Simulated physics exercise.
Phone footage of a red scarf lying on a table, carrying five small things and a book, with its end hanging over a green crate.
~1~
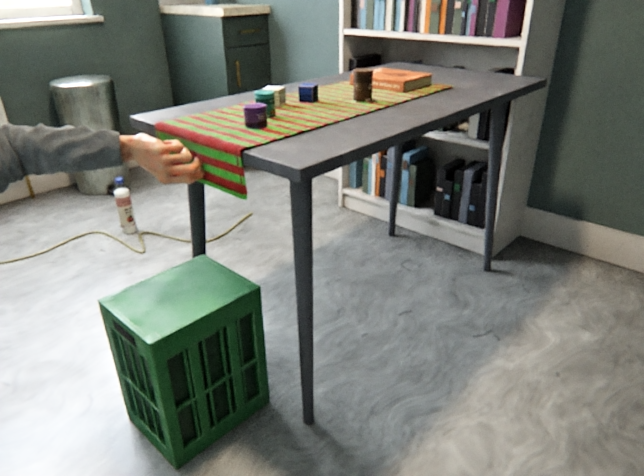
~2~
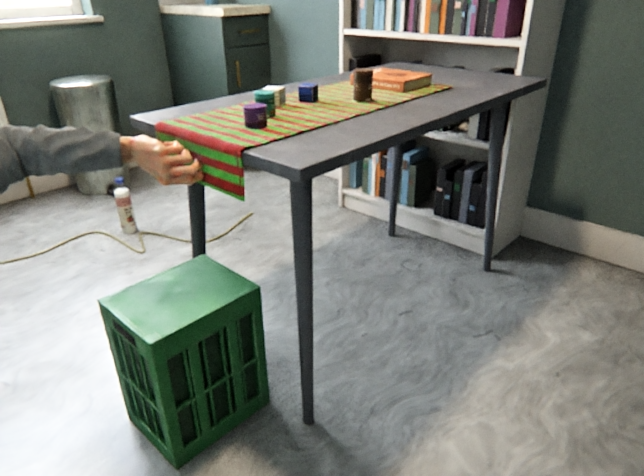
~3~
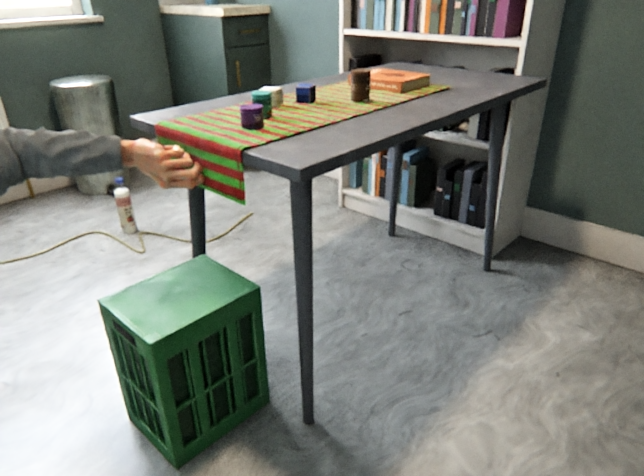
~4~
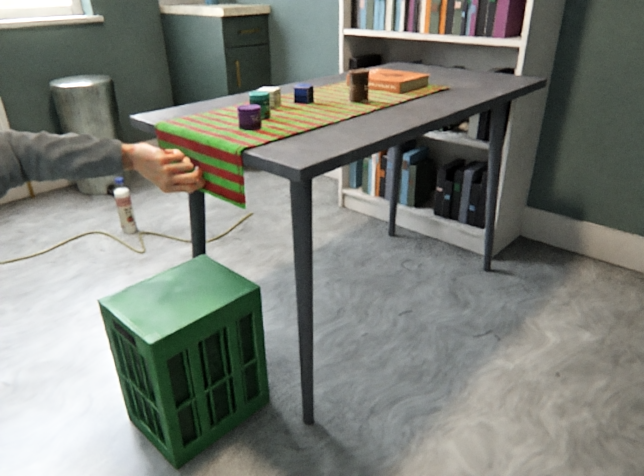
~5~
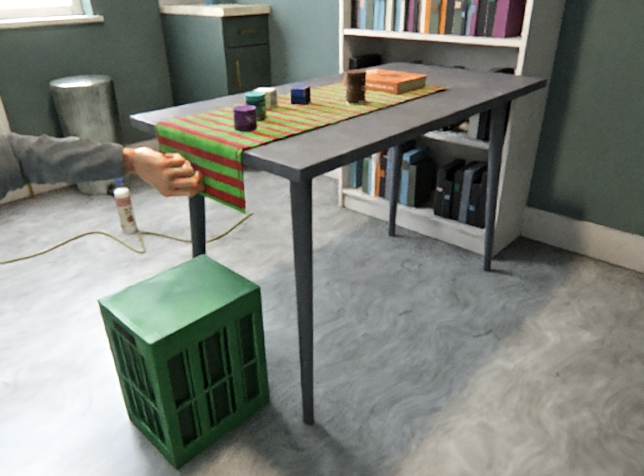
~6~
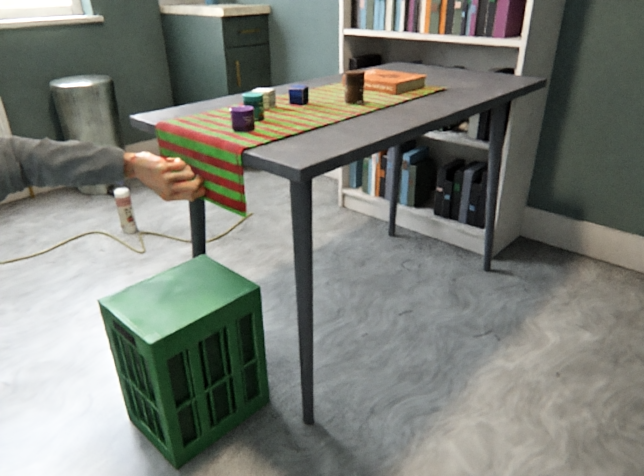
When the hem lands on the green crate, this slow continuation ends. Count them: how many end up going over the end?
The count is two.
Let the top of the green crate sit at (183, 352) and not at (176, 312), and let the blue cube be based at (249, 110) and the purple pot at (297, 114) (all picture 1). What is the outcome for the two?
Blue cube is gone, purple pot is gone.
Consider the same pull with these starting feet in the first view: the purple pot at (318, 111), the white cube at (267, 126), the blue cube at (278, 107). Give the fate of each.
In the end the purple pot is still on top, the white cube is no longer on top, and the blue cube is still on top.
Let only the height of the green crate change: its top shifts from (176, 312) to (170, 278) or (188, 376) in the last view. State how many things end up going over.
For the first height 1, for the second 4.
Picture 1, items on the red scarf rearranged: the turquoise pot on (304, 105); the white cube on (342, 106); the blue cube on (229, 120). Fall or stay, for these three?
Outcome: The turquoise pot is still in place, the white cube is still in place, the blue cube is gone.
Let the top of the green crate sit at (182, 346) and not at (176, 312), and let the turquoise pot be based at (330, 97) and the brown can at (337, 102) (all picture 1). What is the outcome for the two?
Observed: Turquoise pot remains seated; brown can remains seated.
Soon after, hem near (208, 252); purple pot gone.
Then, hem on the crate; purple pot and turquoise pot gone.
At rest, hem on the crate; purple pot and turquoise pot gone. Over the edge go two.
